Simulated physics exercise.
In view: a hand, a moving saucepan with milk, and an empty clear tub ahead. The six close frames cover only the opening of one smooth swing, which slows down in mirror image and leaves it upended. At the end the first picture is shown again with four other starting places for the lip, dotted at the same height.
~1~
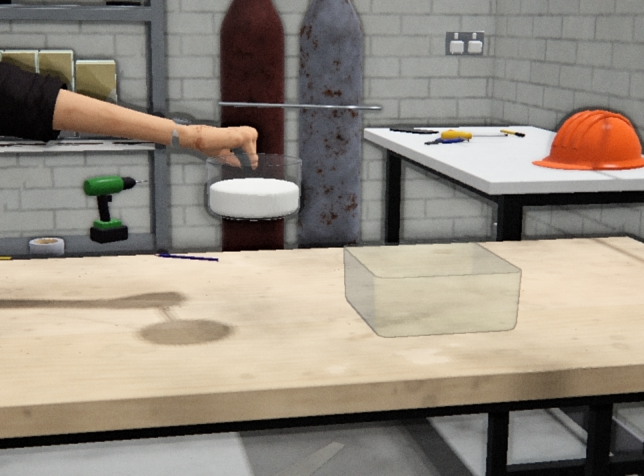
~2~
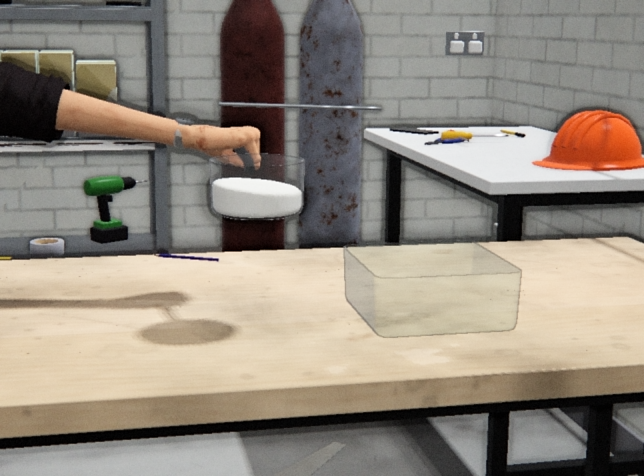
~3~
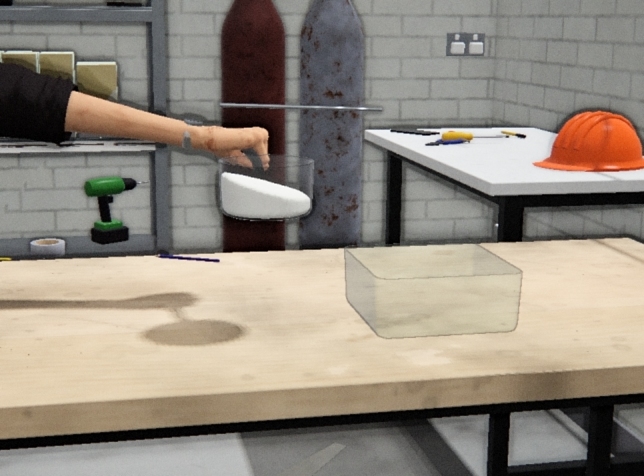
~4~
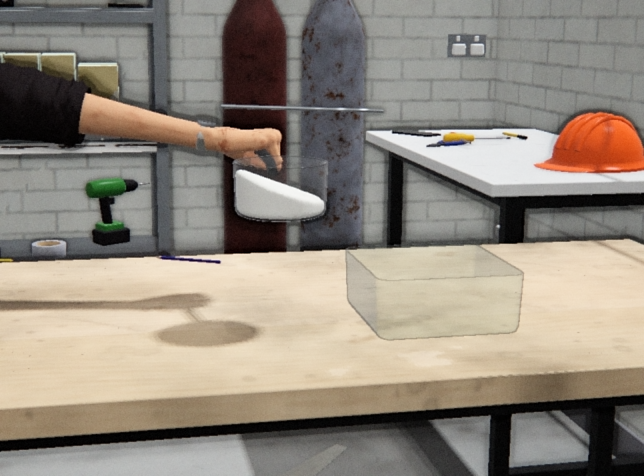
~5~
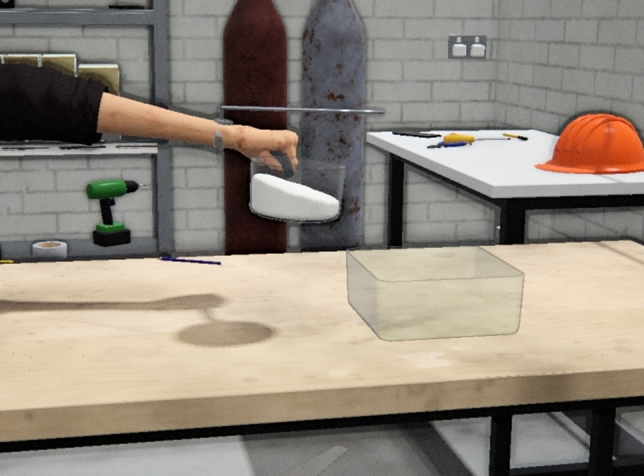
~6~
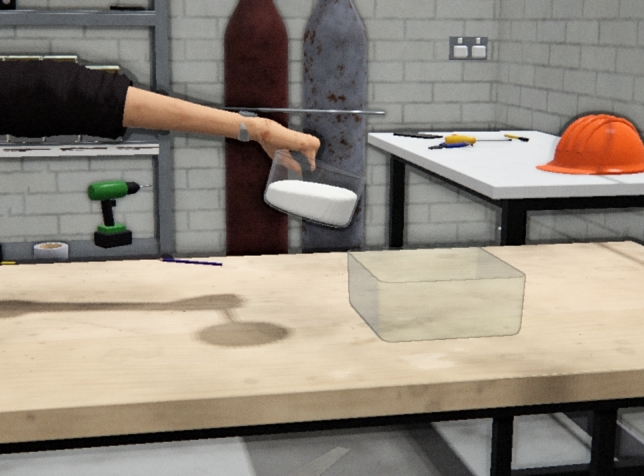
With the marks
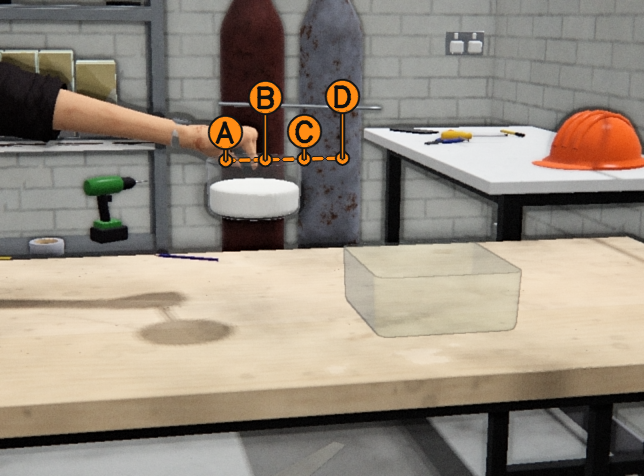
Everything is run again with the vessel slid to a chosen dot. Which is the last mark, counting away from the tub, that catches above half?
That is place B.
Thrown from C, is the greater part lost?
No, not at all.
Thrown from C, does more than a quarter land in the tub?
Yes.
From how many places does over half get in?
Three.
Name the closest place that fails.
The answer is A.
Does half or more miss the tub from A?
Yes.
On the marked copy, A at (225, 160); B at (265, 159); C at (304, 159); D at (342, 158).
If A is chosen, about 25 % lands in the tub, 71 % falls short and 4 % goes beside or beyond.
If B is chosen, about 65 % lands in the tub, 25 % falls short and 10 % goes beside or beyond.
If C is chosen, about 87 % lands in the tub, 2 % falls short and 11 % goes beside or beyond.
If D is chosen, about 85 % lands in the tub, 6 % falls short and 9 % goes beside or beyond.
